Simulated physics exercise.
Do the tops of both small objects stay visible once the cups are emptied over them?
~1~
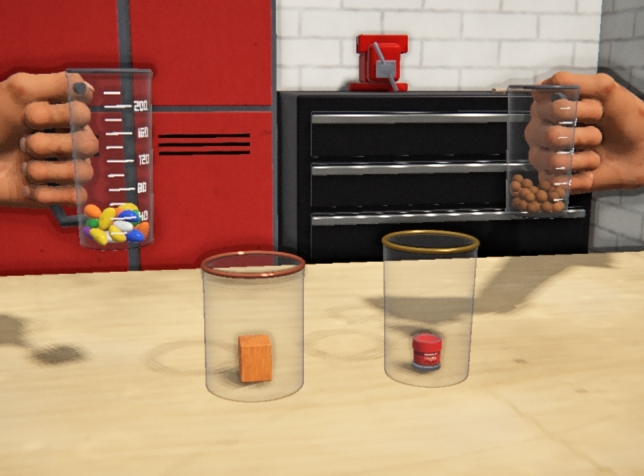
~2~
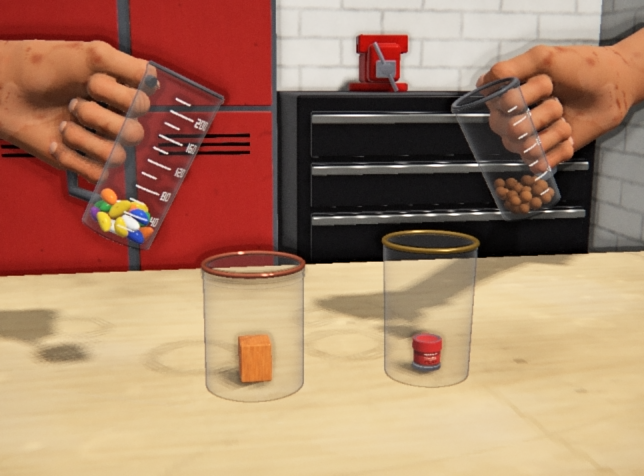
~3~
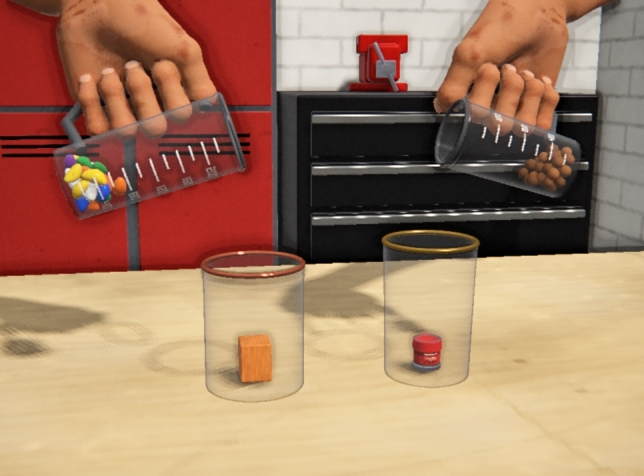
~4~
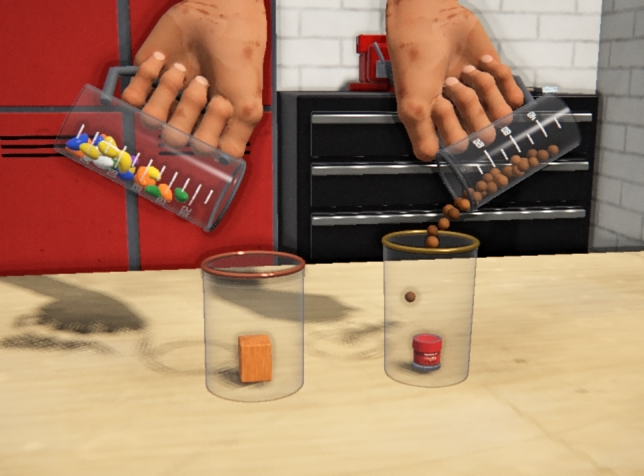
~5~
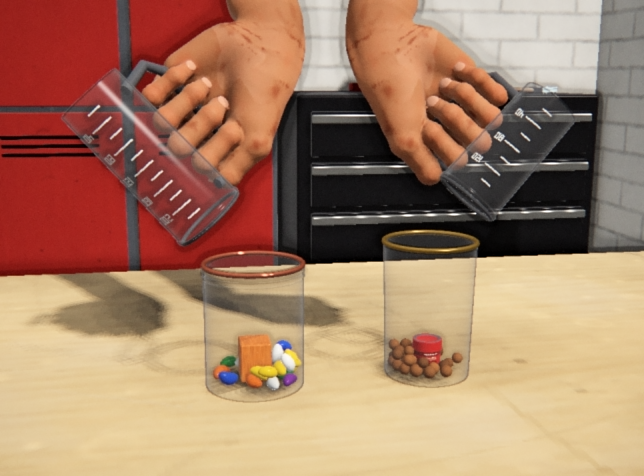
Yes, both tops stay visible. The orange block rises above the colourful candies on the left, and the red object rises above the brown balls on the right.
